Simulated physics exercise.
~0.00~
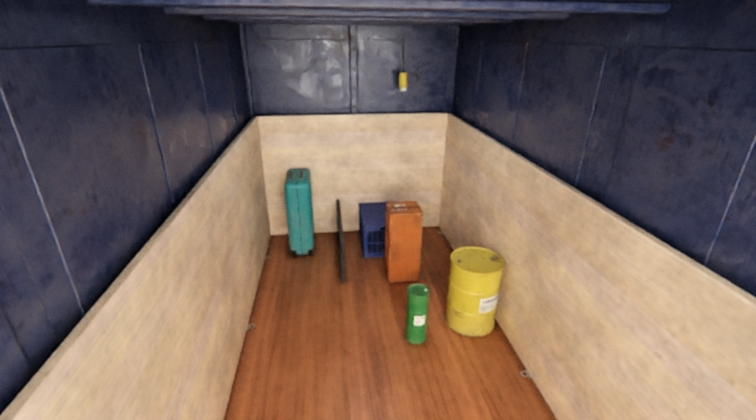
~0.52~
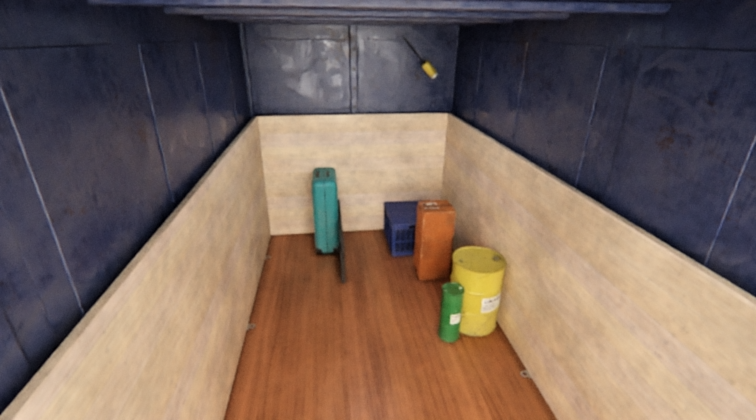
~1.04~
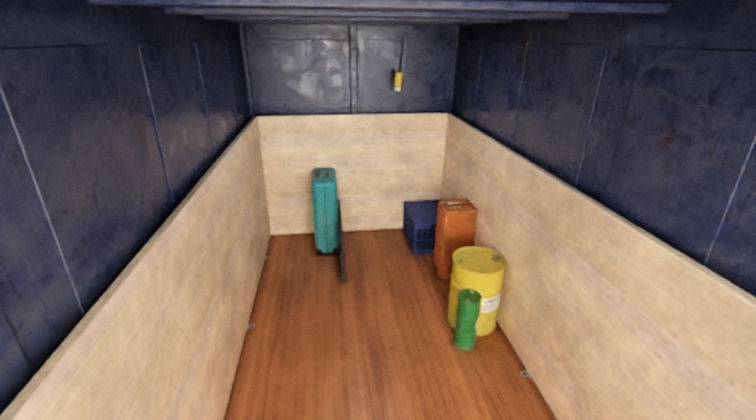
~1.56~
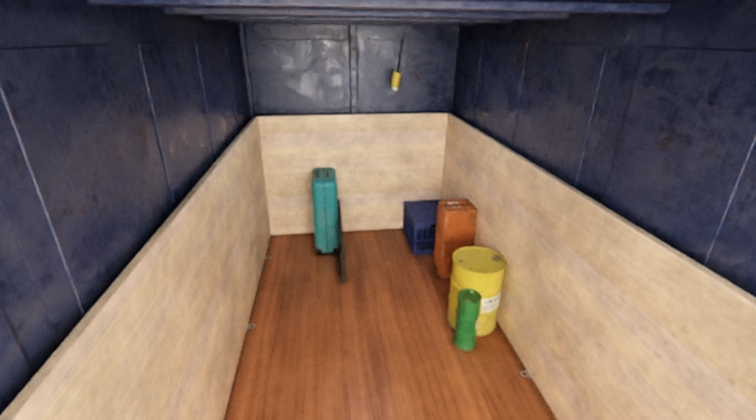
The clip opens on the inside of a van with a wooden floor, where a turquoise case, blue chest, orange box, green canister and yellow drum stand apart from a low, dark board. The four loose items other than the drum slide right, while a yellow object hanging at the back swings out to the right. The turquoise case stops beside the board and stays there. The chest, box and canister shift a little farther right as the hanging object swings back. At the end everything is still upright, with the canister in front of the drum, which has not moved.
